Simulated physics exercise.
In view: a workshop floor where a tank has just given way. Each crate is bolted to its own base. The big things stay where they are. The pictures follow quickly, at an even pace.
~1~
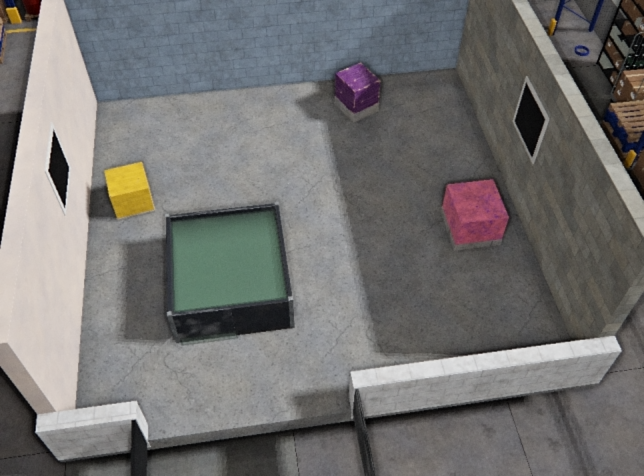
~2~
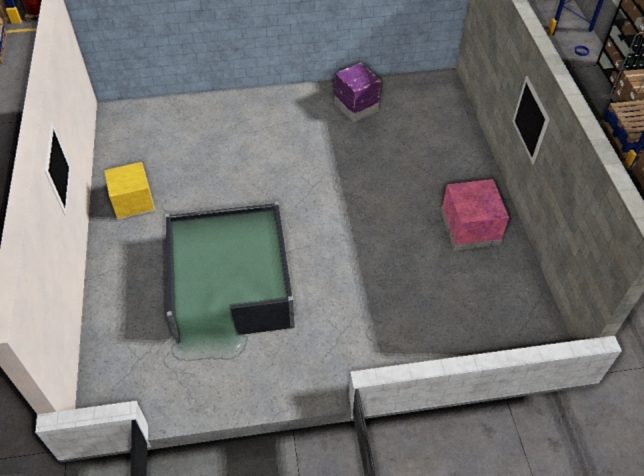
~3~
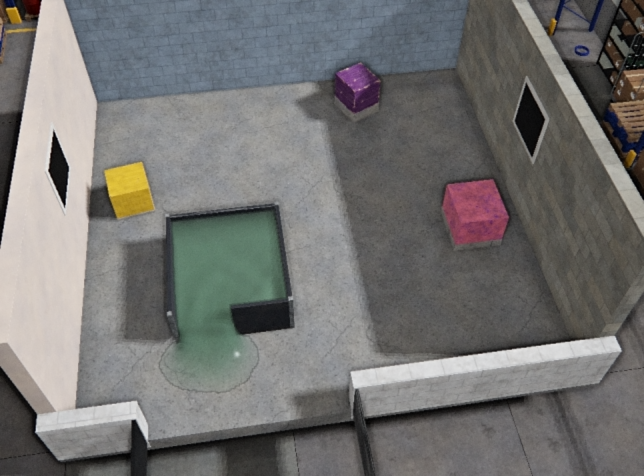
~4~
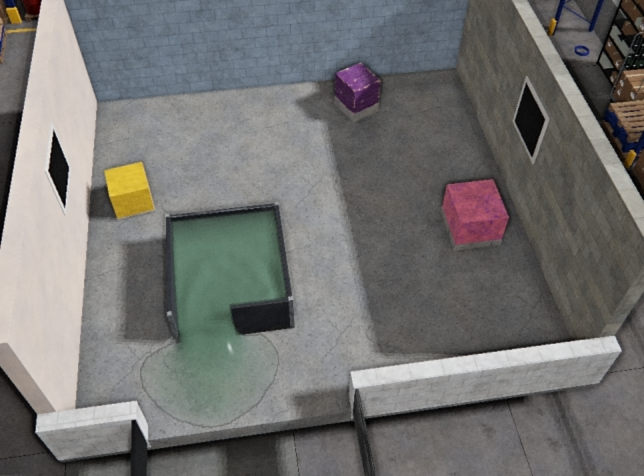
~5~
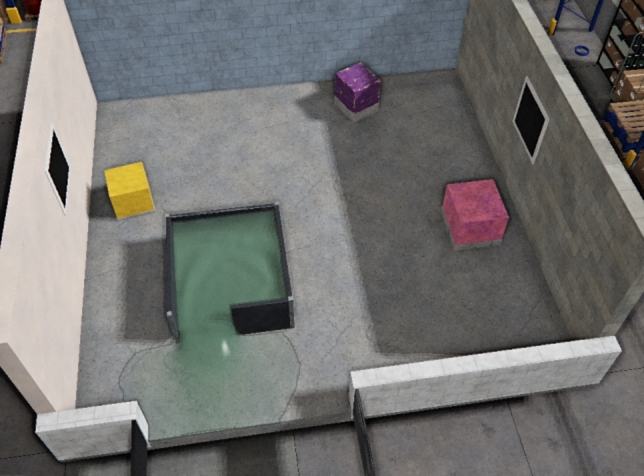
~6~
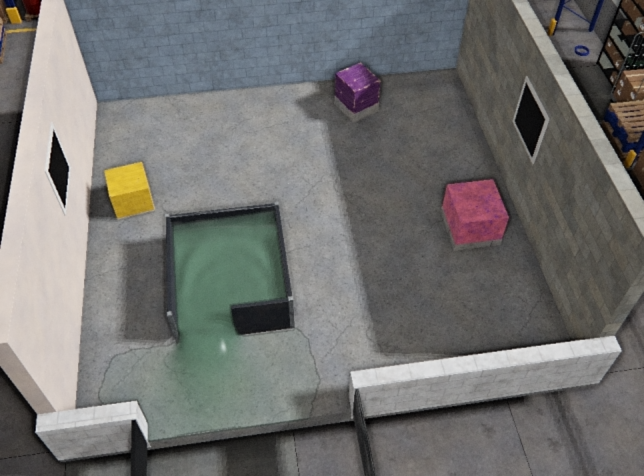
Green water sits still in an open, dark-walled tank, then pours out through a gap at the left of its front wall. It spreads over the grey floor in a widening, rounded sheet, reaching the opening between the low white front walls, while the yellow, purple and pink blocks stay put.
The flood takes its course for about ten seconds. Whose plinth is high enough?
The yellow crate is wetted; the purple crate escapes dry; the pink crate escapes dry.
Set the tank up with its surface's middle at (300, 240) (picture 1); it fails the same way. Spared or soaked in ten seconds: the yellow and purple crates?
The yellow one stays dry; the purple one keeps dry.
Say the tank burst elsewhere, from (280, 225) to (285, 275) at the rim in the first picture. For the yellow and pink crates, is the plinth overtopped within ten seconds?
One by one: The yellow one is spared; the pink one is soaked.
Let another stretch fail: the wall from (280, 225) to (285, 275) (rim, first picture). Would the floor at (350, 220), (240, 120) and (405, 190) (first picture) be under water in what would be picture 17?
In turn: Wet, dry, covered.
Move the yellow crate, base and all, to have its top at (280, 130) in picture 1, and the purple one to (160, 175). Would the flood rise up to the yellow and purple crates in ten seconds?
My reading: Yellow crate is spared, purple crate stays dry.
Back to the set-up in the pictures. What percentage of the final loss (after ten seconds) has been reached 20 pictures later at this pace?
About 65 per cent.
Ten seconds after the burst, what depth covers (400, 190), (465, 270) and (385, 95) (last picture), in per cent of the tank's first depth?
About 0, 0 and 0 per cent.
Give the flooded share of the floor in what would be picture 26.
About 15 per cent.
A moment on, water covers 10 % of the floor; the yellow crate not reached, the purple crate not reached, the pink crate not reached.
Next, water covers 10 % of the floor; the yellow crate not reached, the purple crate not reached, the pink crate not reached.
Then, water covers 15 % of the floor; the yellow crate water round its plinth, the purple crate not reached, the pink crate not reached.
Later, water covers 20 % of the floor; the yellow crate water round its plinth, the purple crate not reached, the pink crate not reached.
In the end, water covers 20 % of the floor; the yellow crate was topped, the purple crate stayed above the water, the pink crate stayed above the water.
